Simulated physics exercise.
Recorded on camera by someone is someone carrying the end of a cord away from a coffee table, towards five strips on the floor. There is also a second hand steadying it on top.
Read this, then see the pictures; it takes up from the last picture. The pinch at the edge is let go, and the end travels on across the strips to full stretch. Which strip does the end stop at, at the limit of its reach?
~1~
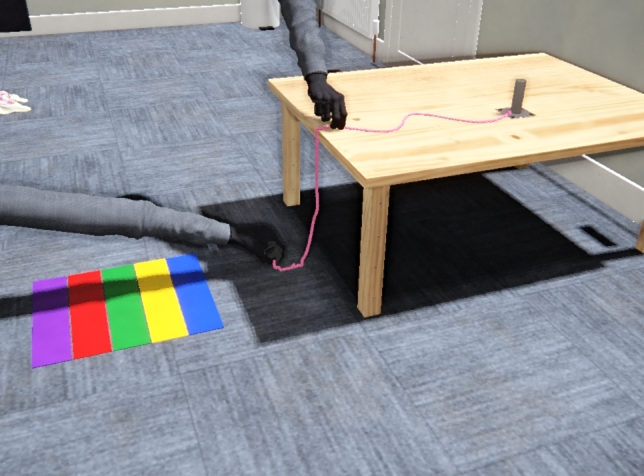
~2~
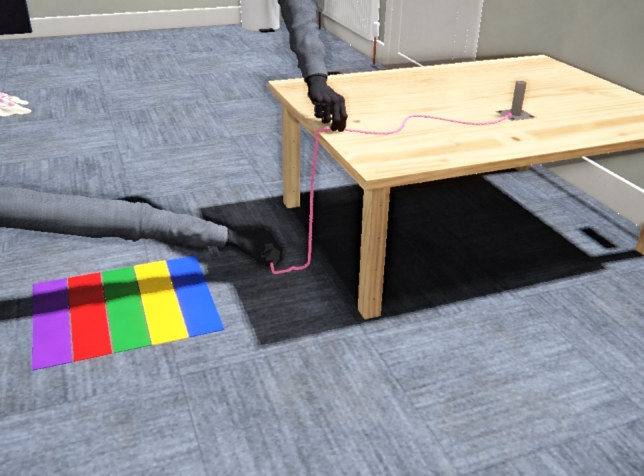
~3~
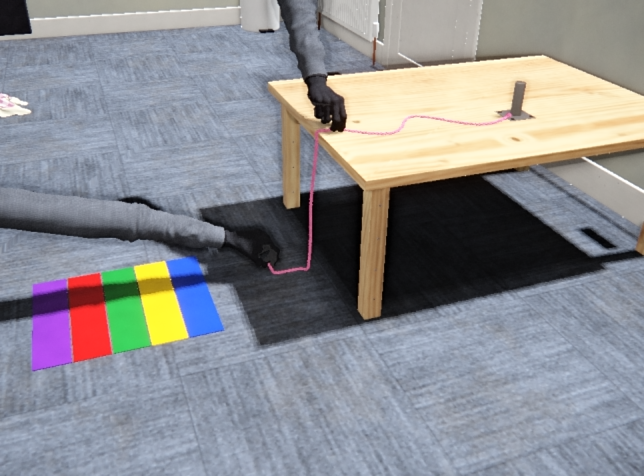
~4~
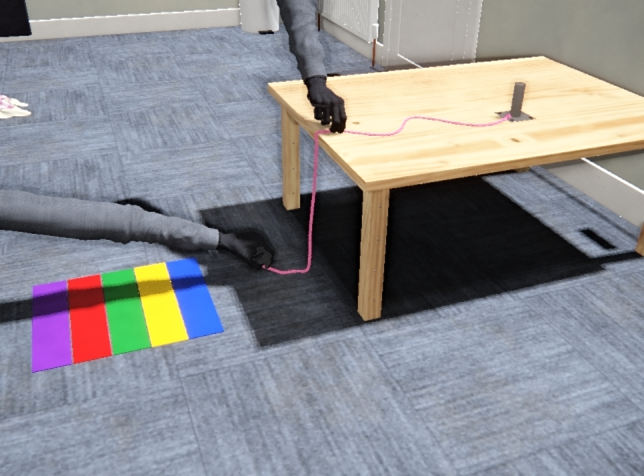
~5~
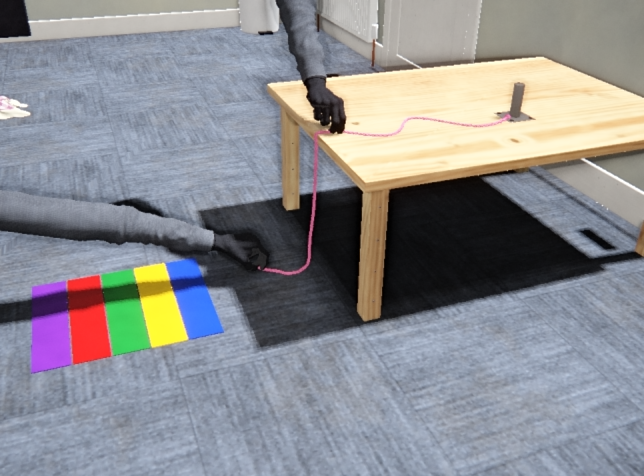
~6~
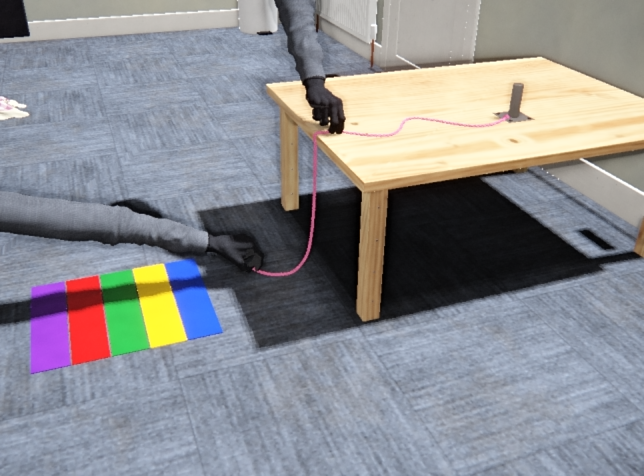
It stops at the green strip.
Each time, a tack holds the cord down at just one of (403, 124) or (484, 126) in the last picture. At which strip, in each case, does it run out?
Colour per try: Yellow / green.
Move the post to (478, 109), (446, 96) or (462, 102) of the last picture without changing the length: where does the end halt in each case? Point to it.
The places are (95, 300), (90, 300) and (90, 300).
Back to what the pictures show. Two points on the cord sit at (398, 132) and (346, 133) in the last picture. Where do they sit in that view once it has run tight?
Well, the first one sits at (362, 132), and the second one sits at (308, 146).
Soon after, end near (188, 281); over blue.
After that, end near (146, 289); over yellow.
At the stop, end near (119, 294); over green. The green one.
